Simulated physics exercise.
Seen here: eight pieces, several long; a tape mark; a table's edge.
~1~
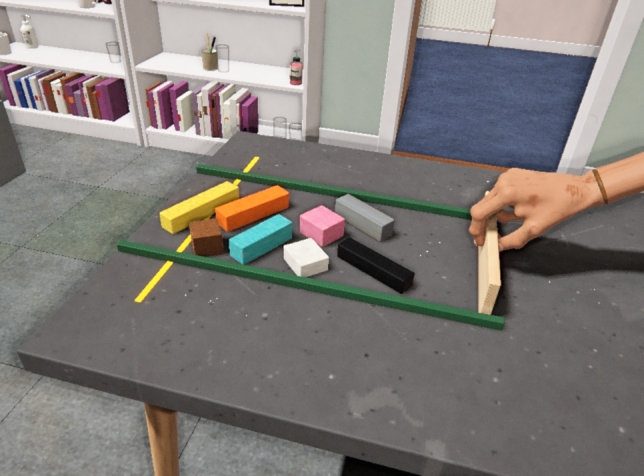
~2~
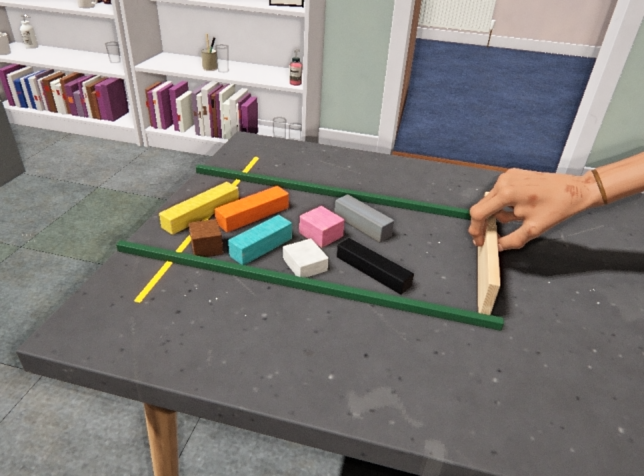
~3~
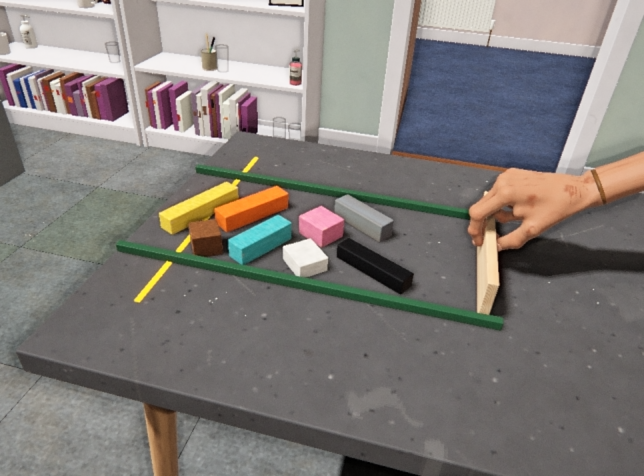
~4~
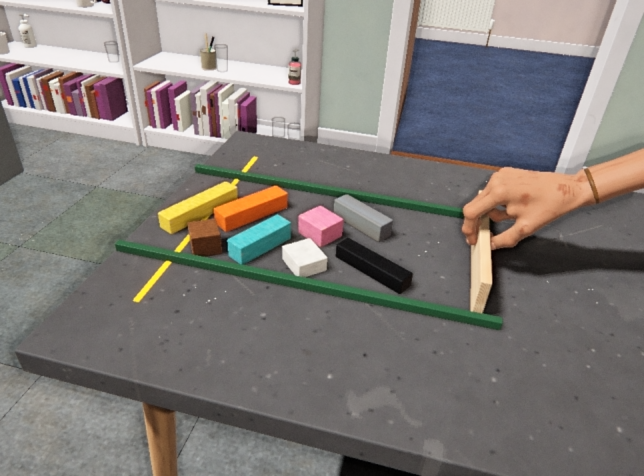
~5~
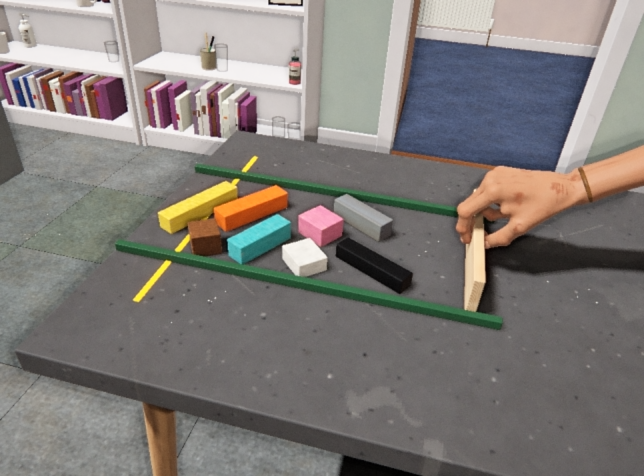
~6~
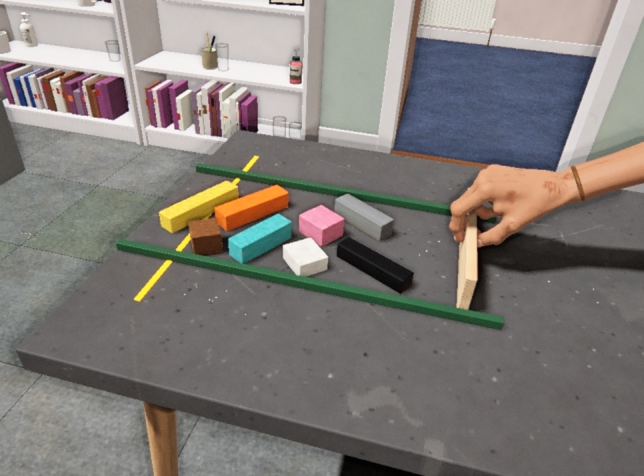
A hand sliding a wooden board slightly left between green rails on a grey table, the coloured blocks ahead staying still.
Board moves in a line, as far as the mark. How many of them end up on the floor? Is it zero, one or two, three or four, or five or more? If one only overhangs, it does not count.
I would say three or four end up on the floor.
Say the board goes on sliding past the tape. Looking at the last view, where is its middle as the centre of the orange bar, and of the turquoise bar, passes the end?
Middle: Roughly (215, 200); roughly (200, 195).
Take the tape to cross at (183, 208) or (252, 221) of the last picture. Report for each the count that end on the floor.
Respectively 6 and 0.
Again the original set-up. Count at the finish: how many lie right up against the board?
At rest, 2 are in contact.
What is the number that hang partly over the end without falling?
You'd get 1.
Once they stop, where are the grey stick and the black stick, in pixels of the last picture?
Grey stick at (219, 184), black stick at (191, 219).
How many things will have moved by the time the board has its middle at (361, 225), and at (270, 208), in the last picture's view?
4 by the first point, 8 by the second.
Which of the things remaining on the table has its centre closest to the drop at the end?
The turquoise bar finishes closest.
A little later, none off yet; yellow bar at rest near (201, 206); brown block at rest near (206, 237); orange bar at rest near (253, 207).
Next, none off yet; yellow bar moving near (197, 205); brown block shifted about its own width near (180, 234); orange bar shifted a little near (235, 199).
When it is over, the number that fall off is three or four; down, orange bar, brown block and yellow bar.
